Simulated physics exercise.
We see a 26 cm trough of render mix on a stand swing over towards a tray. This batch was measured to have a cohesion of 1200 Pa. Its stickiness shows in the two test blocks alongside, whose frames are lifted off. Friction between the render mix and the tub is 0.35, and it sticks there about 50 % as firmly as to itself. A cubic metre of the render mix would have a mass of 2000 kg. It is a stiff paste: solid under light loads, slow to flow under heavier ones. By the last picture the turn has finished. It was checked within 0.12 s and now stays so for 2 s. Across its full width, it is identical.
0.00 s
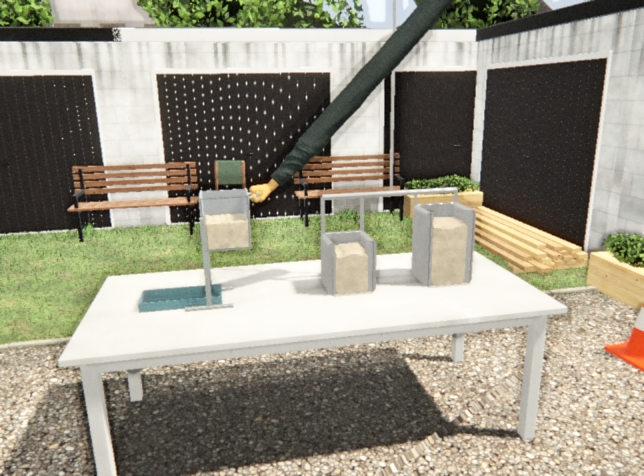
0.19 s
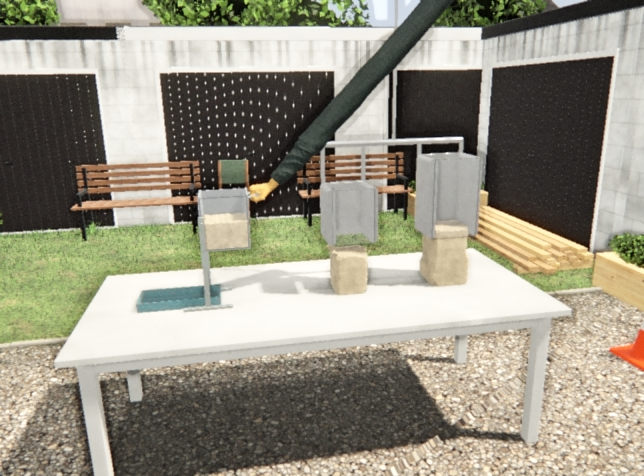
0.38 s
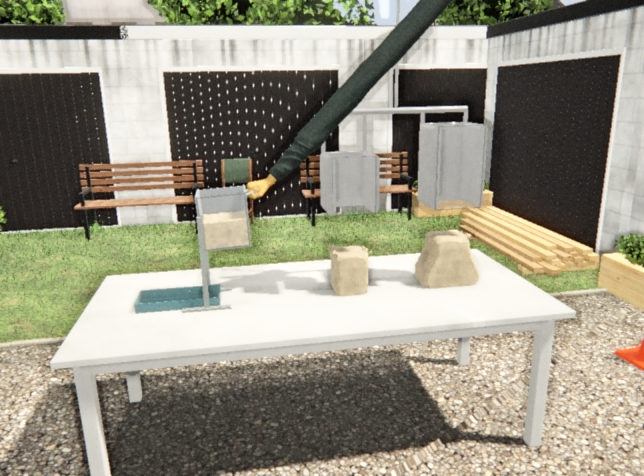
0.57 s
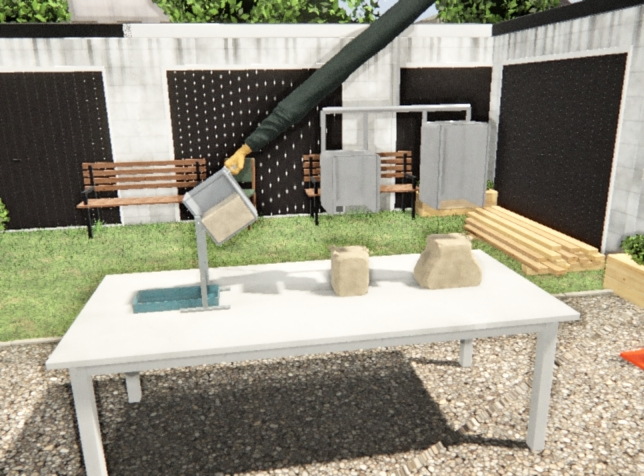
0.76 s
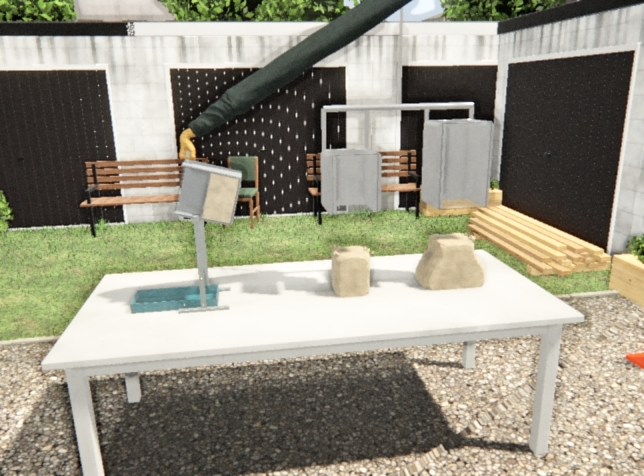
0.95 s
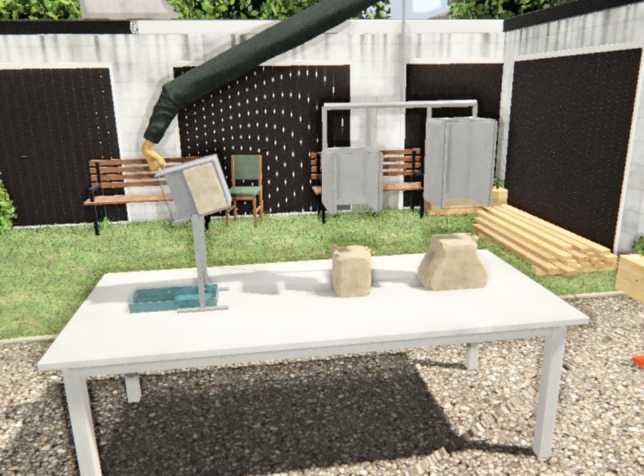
To begin with, grey casings lift off two beige blocks on a white table, and the taller right-hand block slumps shorter and wider while the left one keeps its shape. Then a dark-sleeved arm swings a trough on a stand leftward over onto its side, the beige mix staying inside.
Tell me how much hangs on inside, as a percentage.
Near 51 %.
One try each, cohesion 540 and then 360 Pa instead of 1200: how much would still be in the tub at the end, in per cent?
The answers, in order, are 50 % and 45 %.
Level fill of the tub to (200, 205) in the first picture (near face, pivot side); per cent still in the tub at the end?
It would come to roughly 40 percent.
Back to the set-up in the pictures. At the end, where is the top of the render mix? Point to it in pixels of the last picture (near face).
About (205, 191).
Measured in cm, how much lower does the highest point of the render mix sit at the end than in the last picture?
About 12 cm.
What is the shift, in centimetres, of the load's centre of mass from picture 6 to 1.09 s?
It has moved close to 4 cm.
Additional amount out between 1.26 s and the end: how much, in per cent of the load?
Roughly 45 per cent of the load.
After 1.09 s, the tub is at 104 degrees and holds 100 %.
After 1.26 s, the tub is at 104 degrees and holds 98 %.
After 1.43 s, the tub is at 104 degrees and holds 81 %.
After 1.60 s, the tub is at 104 degrees and holds 58 %.
After 2.95 s, the tub is at 104 degrees and holds 51 %.
